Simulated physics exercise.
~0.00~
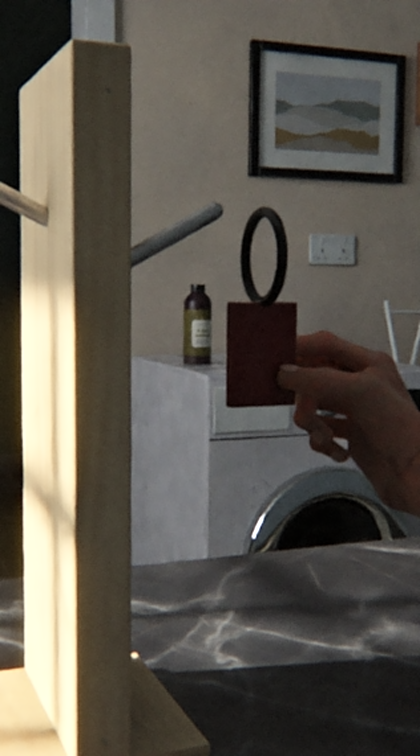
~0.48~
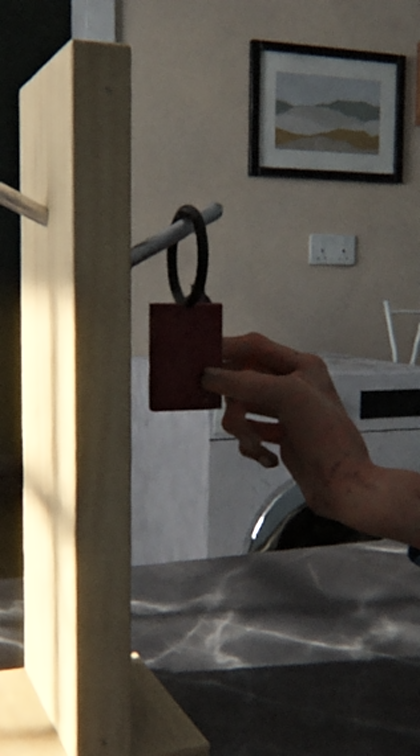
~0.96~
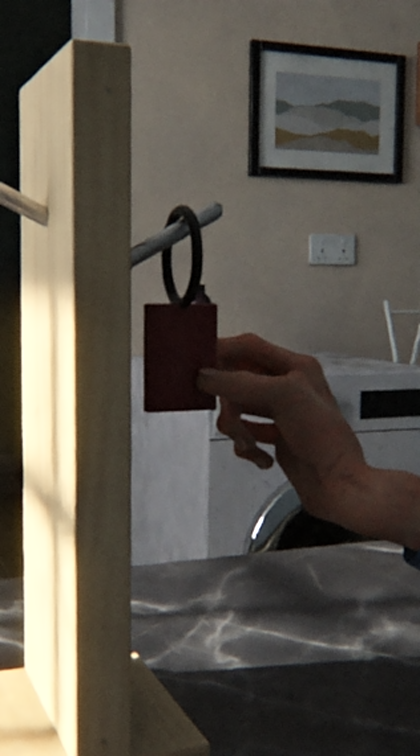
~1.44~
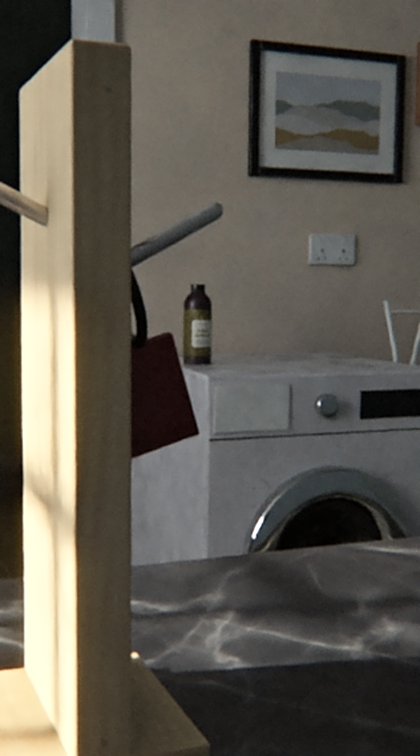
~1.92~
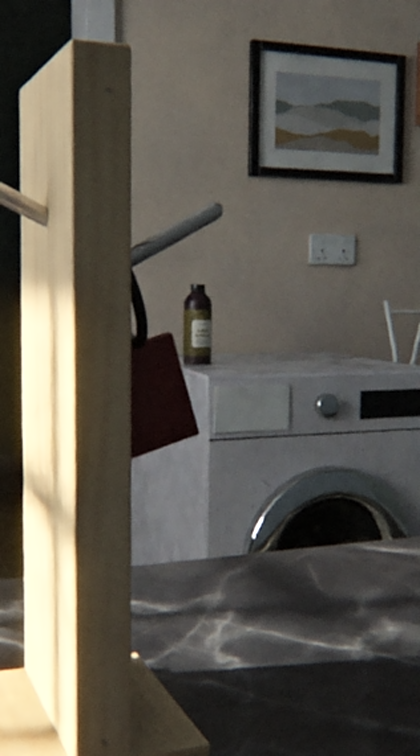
In a laundry room, a hand hangs a red tag by its ring on a peg, where it stays tilted.
